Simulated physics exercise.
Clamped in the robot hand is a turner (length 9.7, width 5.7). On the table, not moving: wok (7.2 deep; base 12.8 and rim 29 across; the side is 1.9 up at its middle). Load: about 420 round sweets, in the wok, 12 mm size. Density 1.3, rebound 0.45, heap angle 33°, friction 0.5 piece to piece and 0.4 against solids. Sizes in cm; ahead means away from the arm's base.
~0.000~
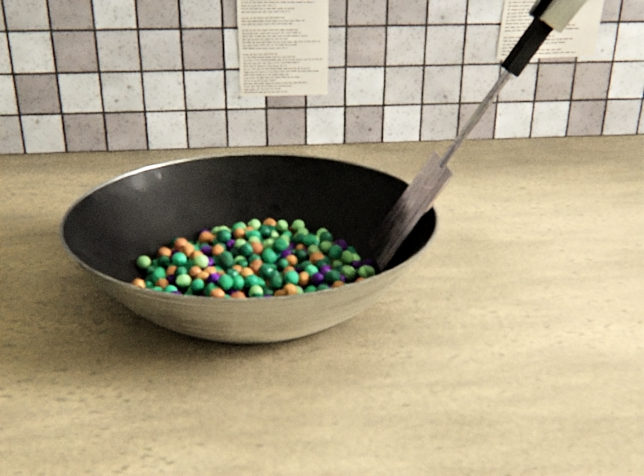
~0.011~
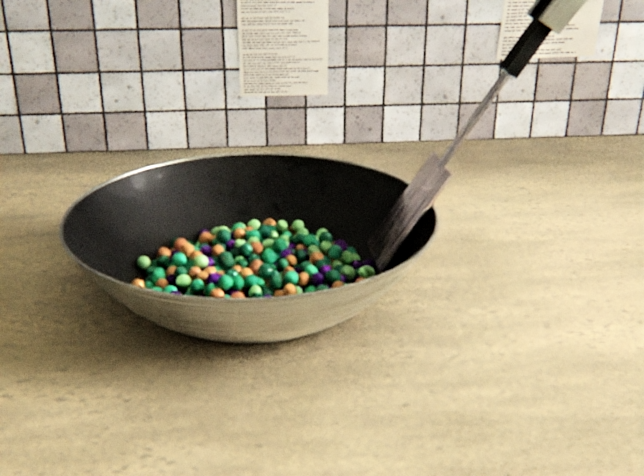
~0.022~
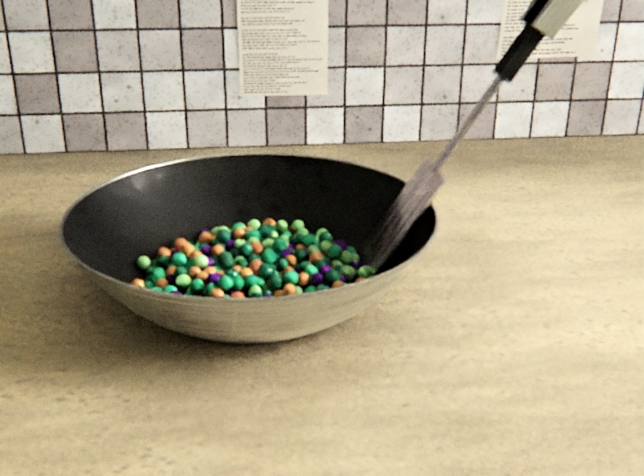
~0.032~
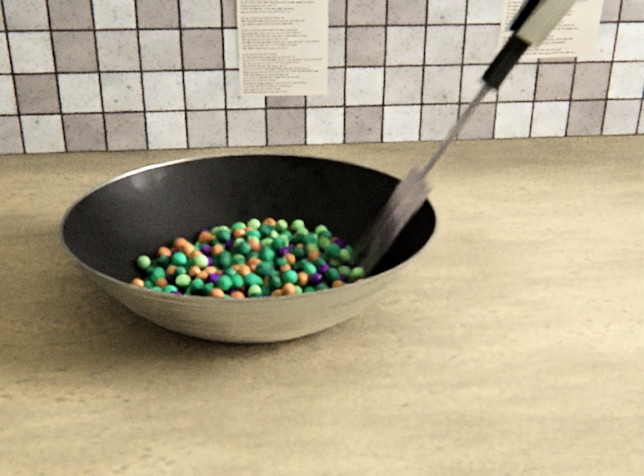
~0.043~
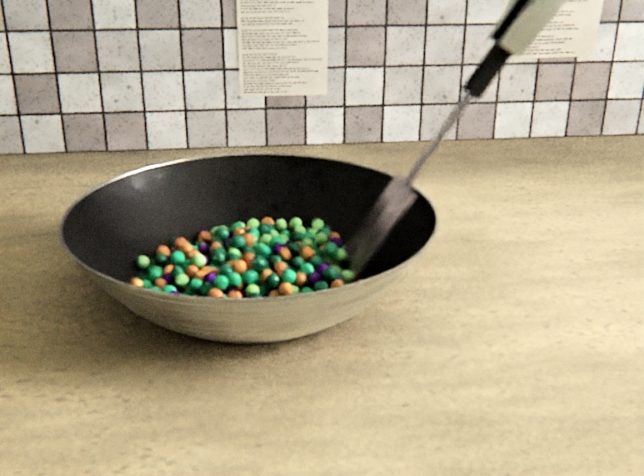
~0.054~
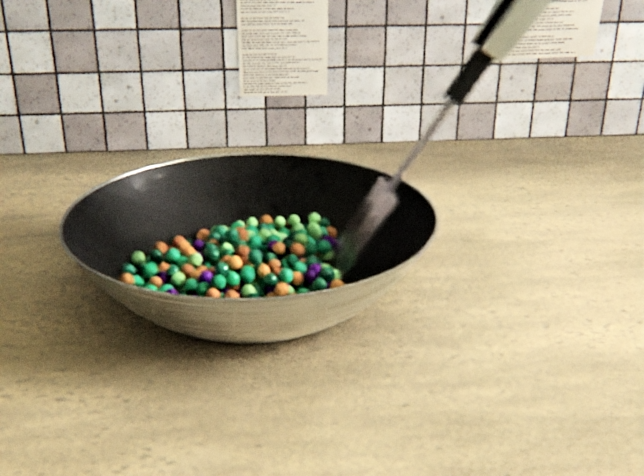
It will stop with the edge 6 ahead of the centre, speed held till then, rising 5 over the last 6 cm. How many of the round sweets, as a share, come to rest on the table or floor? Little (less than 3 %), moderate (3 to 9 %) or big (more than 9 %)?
Answer: Moderate; 3 to 9 % of the round sweets finish on the table or floor.
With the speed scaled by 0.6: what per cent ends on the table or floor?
Some 0 per cent.
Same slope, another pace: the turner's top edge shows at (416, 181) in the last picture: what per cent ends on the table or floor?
Some 0 per cent.
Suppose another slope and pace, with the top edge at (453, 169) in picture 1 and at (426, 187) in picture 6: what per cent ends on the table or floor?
Some 0 per cent.
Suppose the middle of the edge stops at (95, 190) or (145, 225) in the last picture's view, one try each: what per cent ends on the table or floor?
Some 25 and 15 per cent.
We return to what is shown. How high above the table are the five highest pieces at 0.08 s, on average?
Some 5 cm.
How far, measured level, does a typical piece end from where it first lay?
Some 3 cm.
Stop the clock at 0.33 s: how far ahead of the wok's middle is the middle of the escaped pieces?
About 26 cm.
After 0.08 s, sloping 57°, highest piece 6 above the table; 425 in the wok.
After 0.11 s, sloping 57°, highest piece 6 above the table; 425 in the wok.
After 0.33 s, sloping 57°, highest piece 12 above the table; 401 in the wok, 3 on the table or floor, 21 on the blade or in flight.
After 1.38 s, sloping 57°, highest piece 5 above the table; 401 in the wok, 24 on the table or floor.
At rest, 401 in the wok, 24 on the table or floor. That is 6 % on the table or floor.
